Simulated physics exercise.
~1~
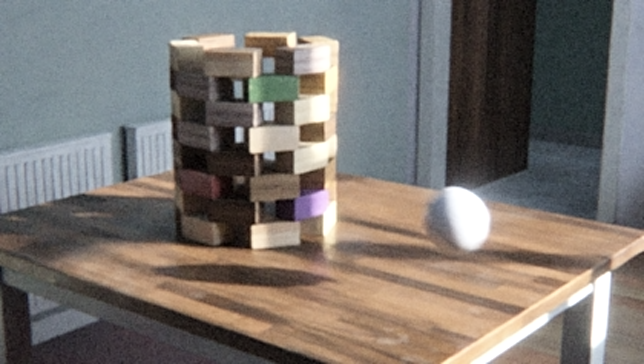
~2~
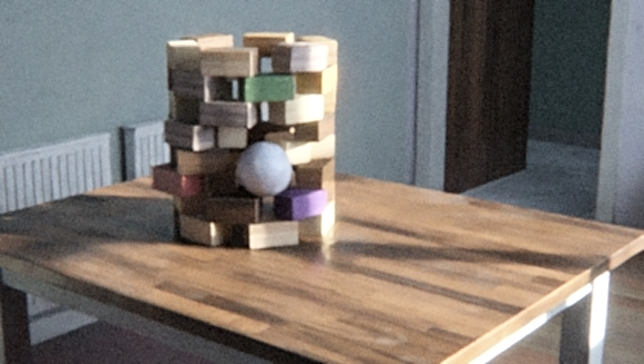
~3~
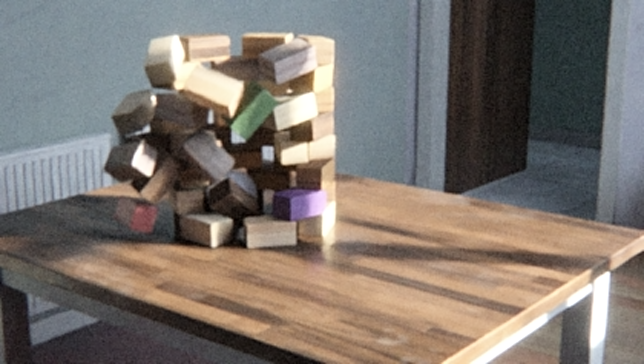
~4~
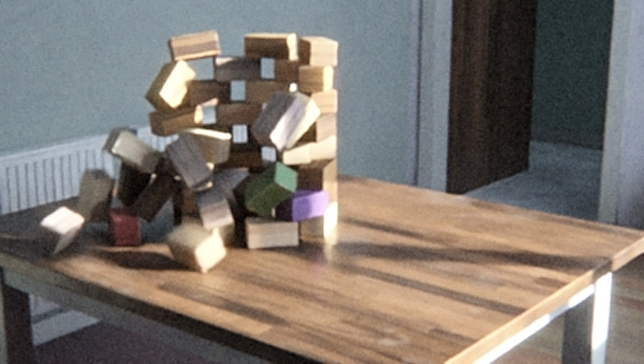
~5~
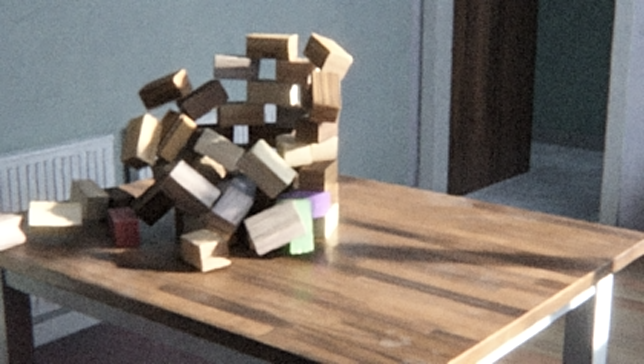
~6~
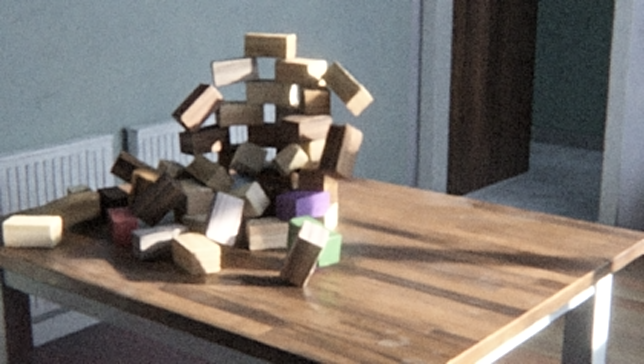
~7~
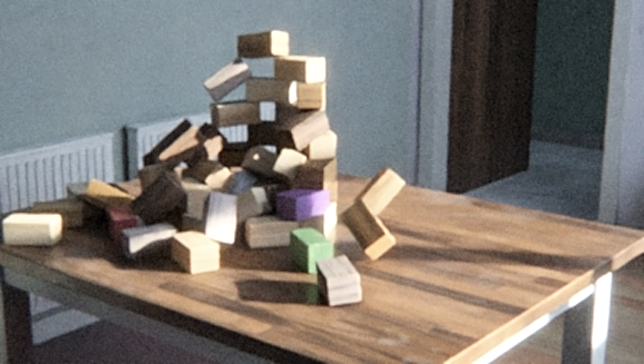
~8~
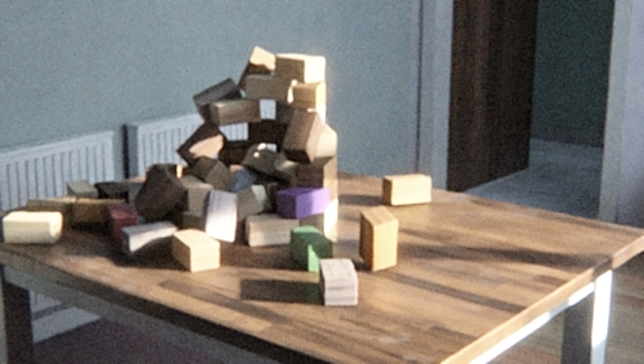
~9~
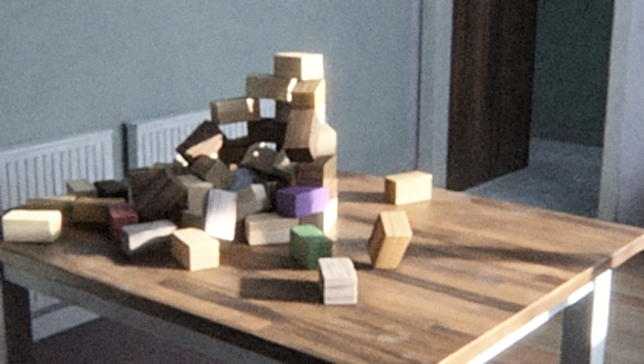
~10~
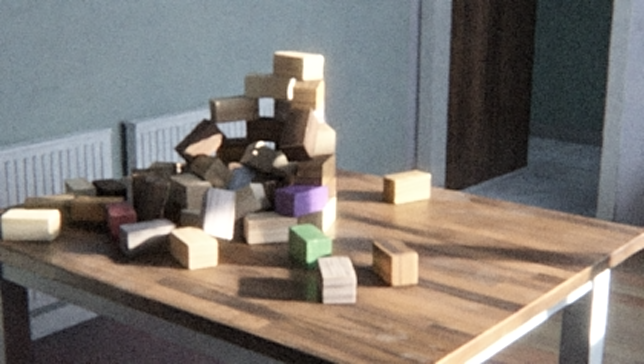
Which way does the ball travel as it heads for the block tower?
The ball travels to the left and strikes the tower of blocks.
